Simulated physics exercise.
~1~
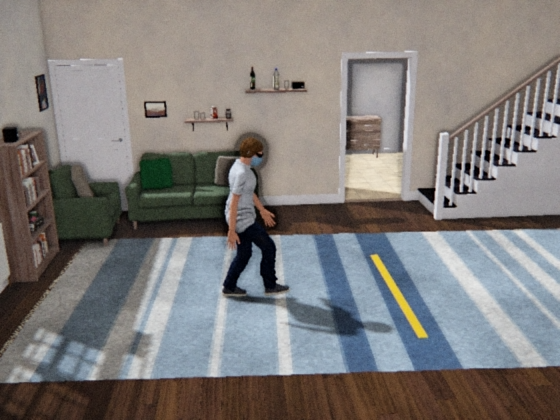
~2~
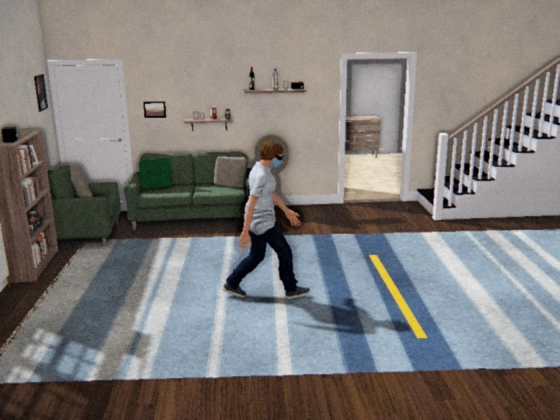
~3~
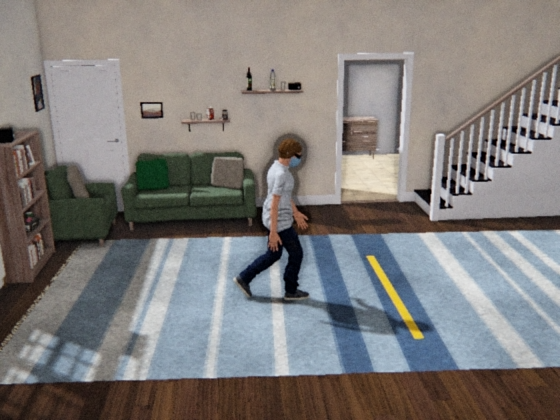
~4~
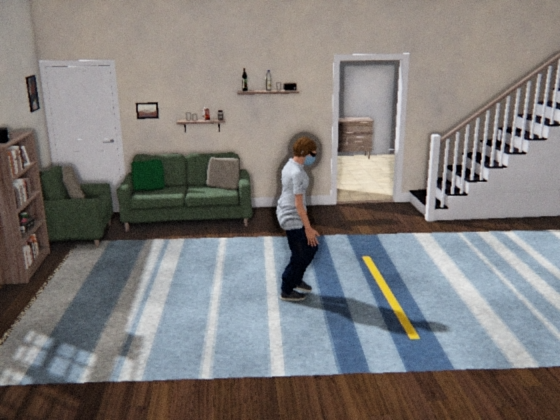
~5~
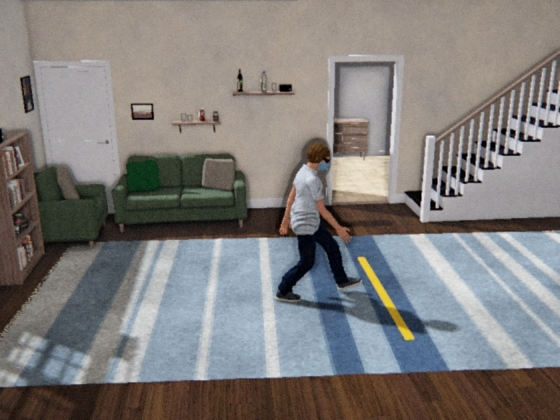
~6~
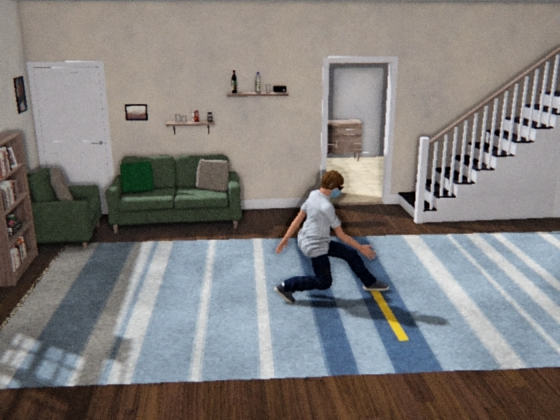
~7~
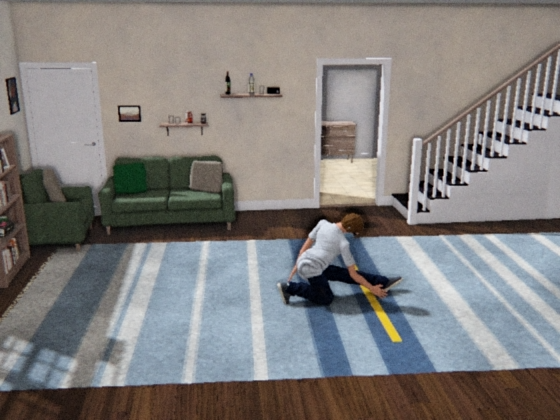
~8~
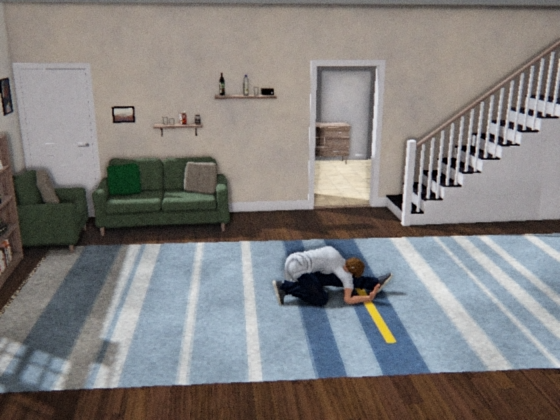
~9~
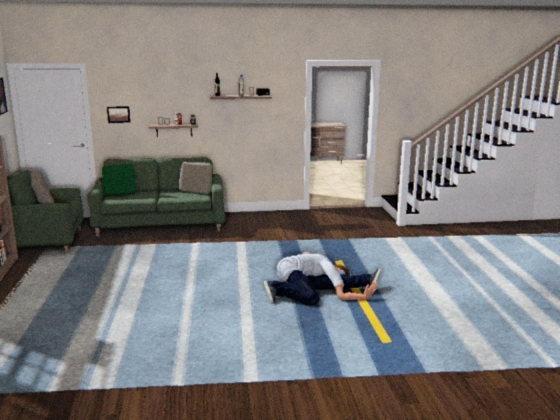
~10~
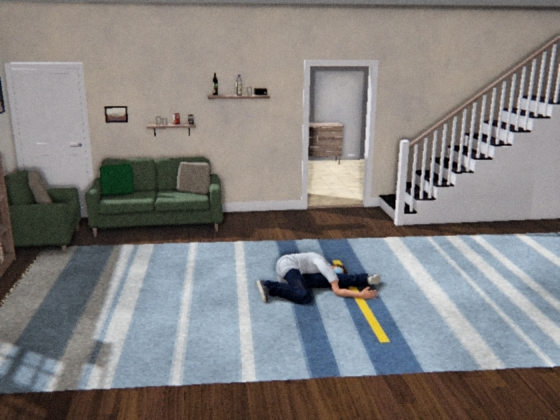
A person in a pale grey T-shirt, dark trousers and a blue face mask walks right across a blue and white striped rug, seen from a raised view across a living room. Green sofas and a bookcase stand to the left, a doorway opens behind, and a white-railed staircase rises at right. Nearing a yellow strip on the rug, the person strides, drops low with arms spread and one leg stretched forward, then folds over that leg. The person ends slumped on the rug, head, chest and hips stopping short of the strip.
